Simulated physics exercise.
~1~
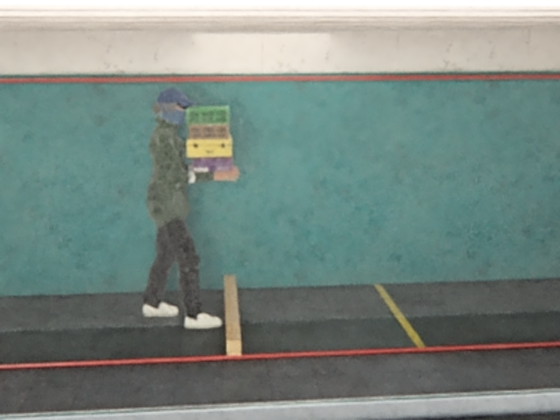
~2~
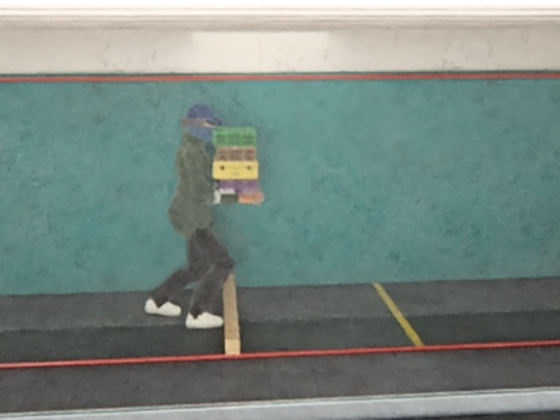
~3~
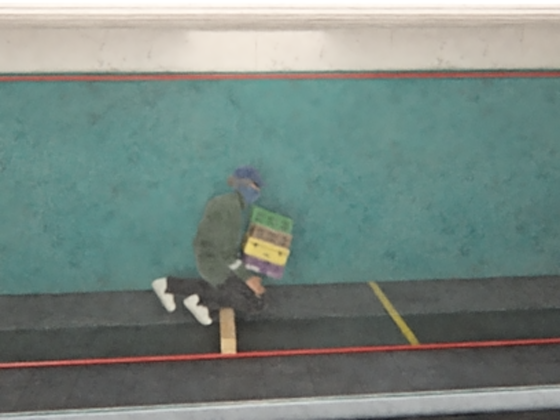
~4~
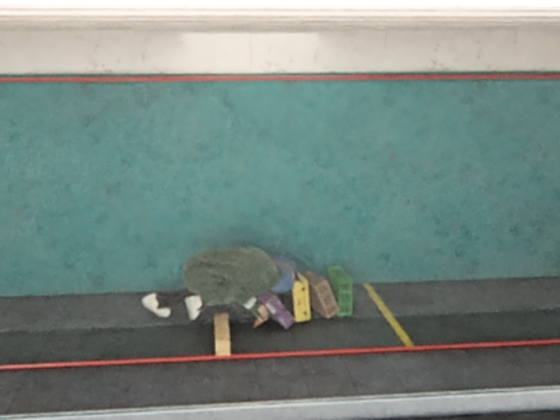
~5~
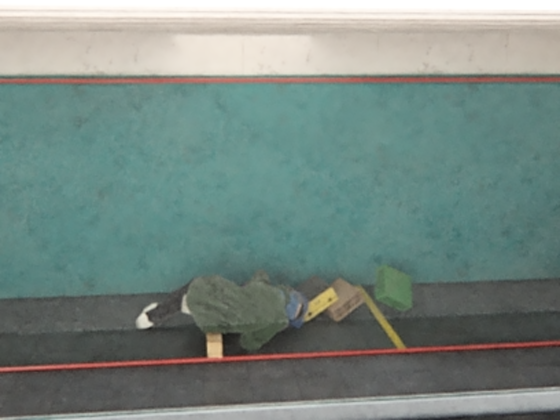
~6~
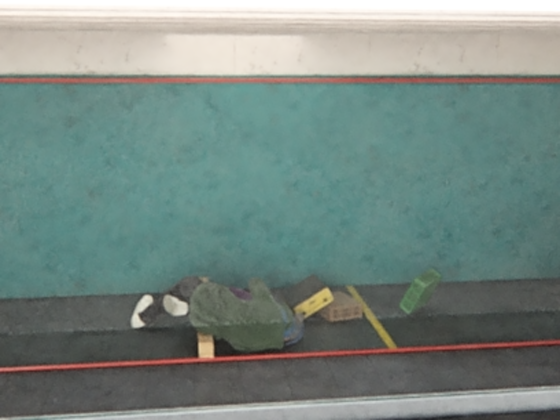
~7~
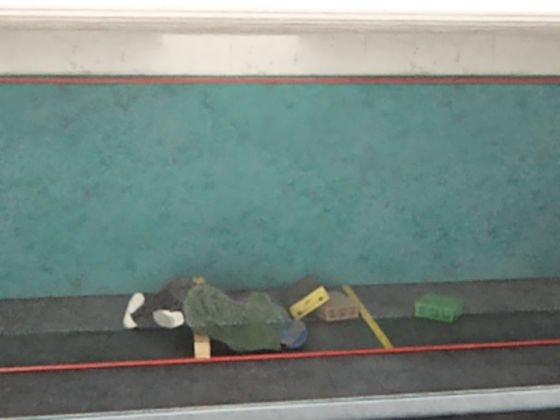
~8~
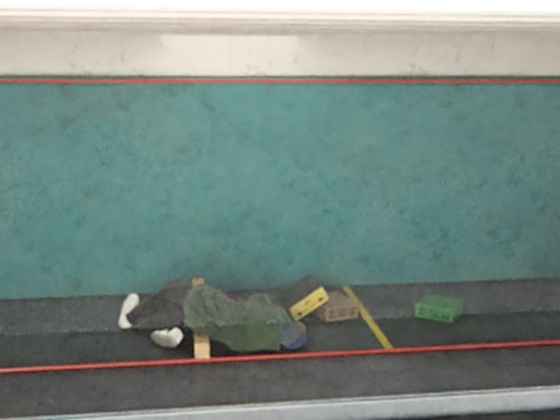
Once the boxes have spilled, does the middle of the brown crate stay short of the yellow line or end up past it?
The middle of the brown crate stays short of the yellow line. The crate comes to rest on the near side, right beside the line.
